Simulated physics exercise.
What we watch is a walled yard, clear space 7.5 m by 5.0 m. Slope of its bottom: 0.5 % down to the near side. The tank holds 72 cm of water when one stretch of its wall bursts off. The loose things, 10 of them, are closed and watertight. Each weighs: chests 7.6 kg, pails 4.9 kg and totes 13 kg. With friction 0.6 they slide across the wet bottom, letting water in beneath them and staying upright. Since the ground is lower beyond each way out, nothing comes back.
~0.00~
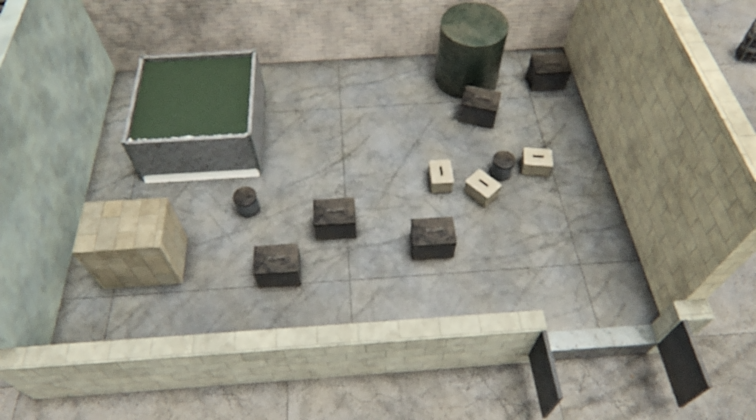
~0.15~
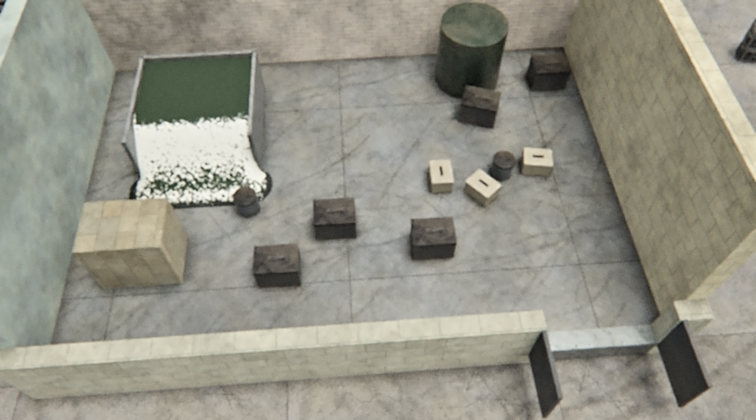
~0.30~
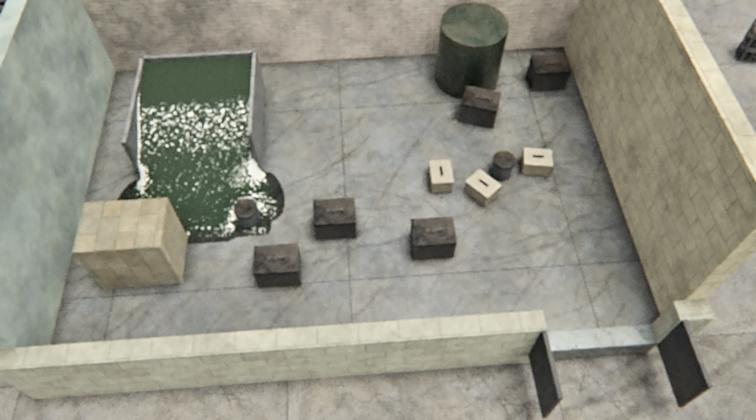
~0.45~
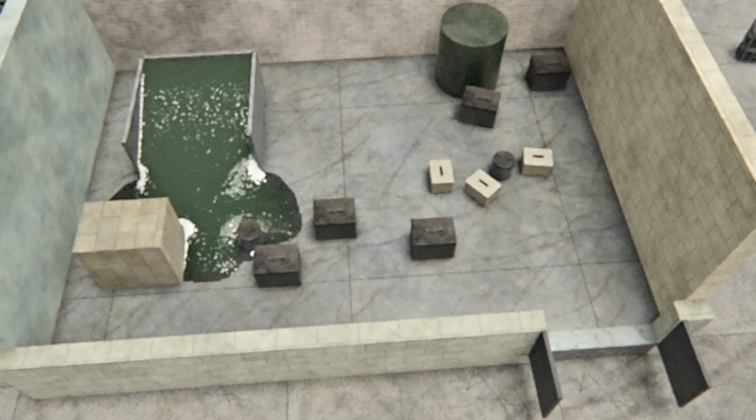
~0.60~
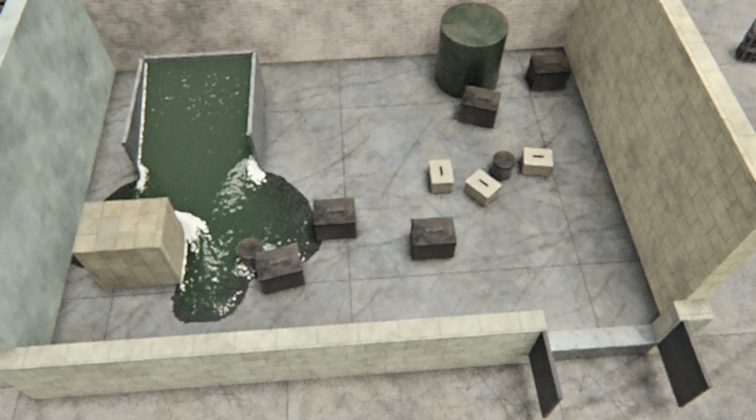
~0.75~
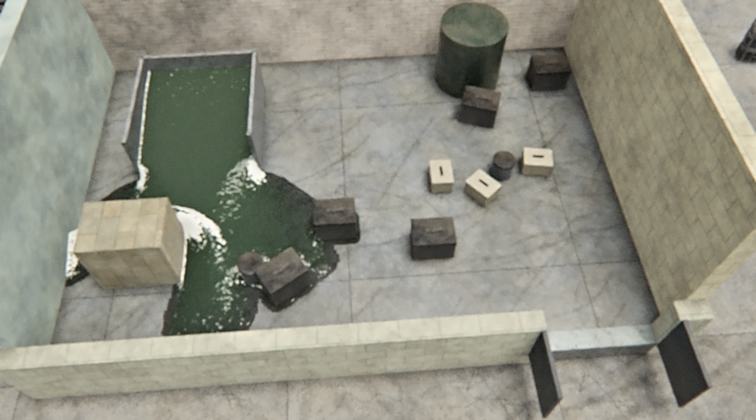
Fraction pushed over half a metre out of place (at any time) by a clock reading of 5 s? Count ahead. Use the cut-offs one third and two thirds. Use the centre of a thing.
One to two thirds.
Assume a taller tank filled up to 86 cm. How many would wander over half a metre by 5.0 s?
The answer would then be 5.
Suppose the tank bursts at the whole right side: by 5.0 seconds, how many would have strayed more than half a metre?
Count: 8.
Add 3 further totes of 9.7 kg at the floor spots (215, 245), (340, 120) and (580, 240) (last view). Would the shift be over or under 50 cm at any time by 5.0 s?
Going through them, I'd say exceeds it, falls short and finally exceeds it.
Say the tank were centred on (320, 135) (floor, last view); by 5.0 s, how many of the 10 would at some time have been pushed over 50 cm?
The count would be 5.
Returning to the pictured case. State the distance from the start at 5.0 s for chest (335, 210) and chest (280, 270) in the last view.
Object 1: 120 cm. Object 2: 450 cm.
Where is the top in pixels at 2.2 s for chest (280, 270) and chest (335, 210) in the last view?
Approx. (482, 285); approx. (370, 216).
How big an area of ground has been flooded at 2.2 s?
Some 16 m2.
After 1.1 s 2 of 10 are over 50 cm from their spots; 0 afloat.
After 2.2 s 2 of 10 are over 50 cm from their spots; 2 afloat.
After 3.5 s 3 of 10 are over 50 cm from their spots; 1 afloat.
After 5.0 s 4 of 10 are over 50 cm from their spots, and 4 have been at some point; 4 afloat.
